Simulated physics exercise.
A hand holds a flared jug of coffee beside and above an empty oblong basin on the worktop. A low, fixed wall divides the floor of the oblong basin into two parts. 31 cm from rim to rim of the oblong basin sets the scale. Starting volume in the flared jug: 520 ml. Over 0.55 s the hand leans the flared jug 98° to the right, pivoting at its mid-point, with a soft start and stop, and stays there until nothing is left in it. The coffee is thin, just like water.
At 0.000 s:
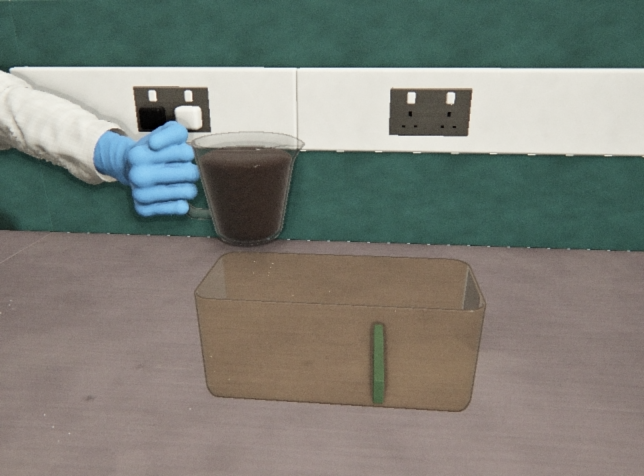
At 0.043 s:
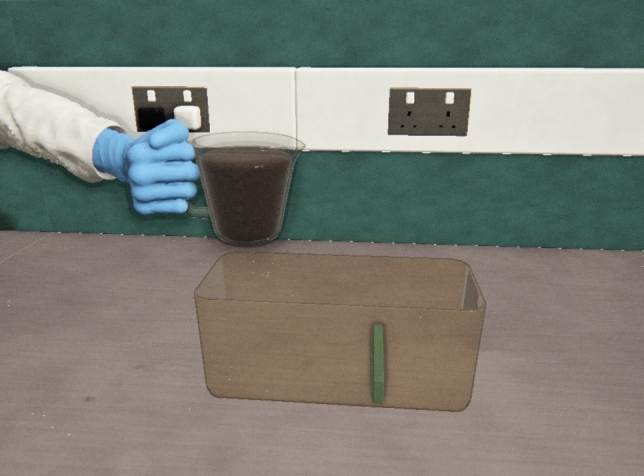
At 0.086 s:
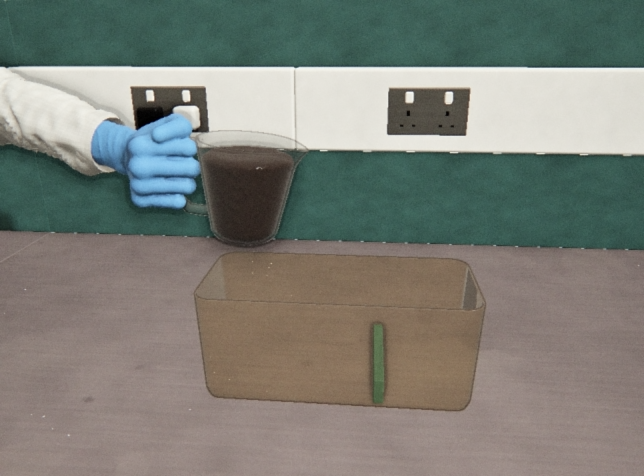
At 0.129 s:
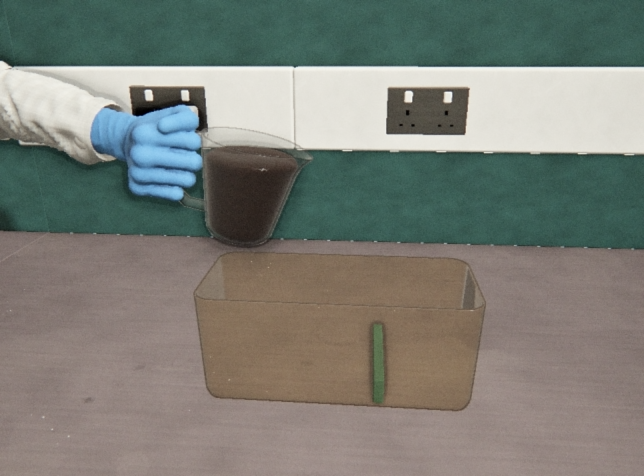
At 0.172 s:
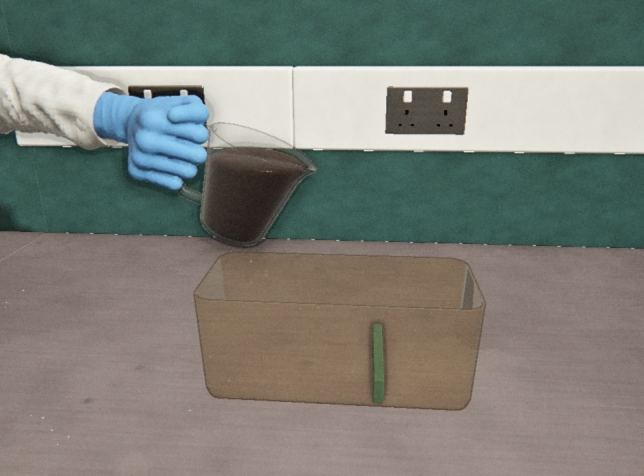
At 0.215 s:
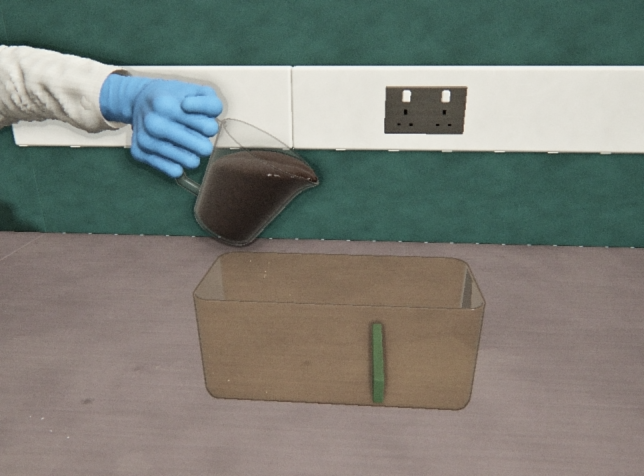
In the video, a blue-gloved hand holds a clear jug of dark liquid above an empty, see-through oblong basin on a worktop, then steadily leans the jug to the right until the liquid reaches its pouring edge.
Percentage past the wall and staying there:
14 percent.
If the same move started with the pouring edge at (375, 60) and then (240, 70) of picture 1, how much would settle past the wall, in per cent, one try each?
Try 1: Approx. 55 %; try 2: Approx. 20 %.
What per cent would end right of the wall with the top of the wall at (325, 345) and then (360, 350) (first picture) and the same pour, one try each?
Result: 95 per cent, then 40 per cent.
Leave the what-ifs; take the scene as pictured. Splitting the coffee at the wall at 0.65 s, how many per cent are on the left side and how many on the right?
About 70 left, about 10 right.
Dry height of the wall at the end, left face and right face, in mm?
Left about 14 mm, while the right is about 26 mm.
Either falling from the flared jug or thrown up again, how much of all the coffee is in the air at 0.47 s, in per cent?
Around 22 percent.
By 0.47 s the tilt is 92° and 46 per cent is still to pour, 27 is left of the wall and 5 right of it.
By 0.65 s the tilt is 98° and 10 per cent is still to pour, 71 is left of the wall and 10 right of it.
By 0.84 s the tilt is 98° and 1 per cent is still to pour, 83 is left of the wall and 13 right of it.
By 1.05 s the tilt is 98° and 0 per cent is still to pour, 84 is left of the wall and 14 right of it.
At rest 84 per cent lies left of the wall, 14 right of it and 2 outside.
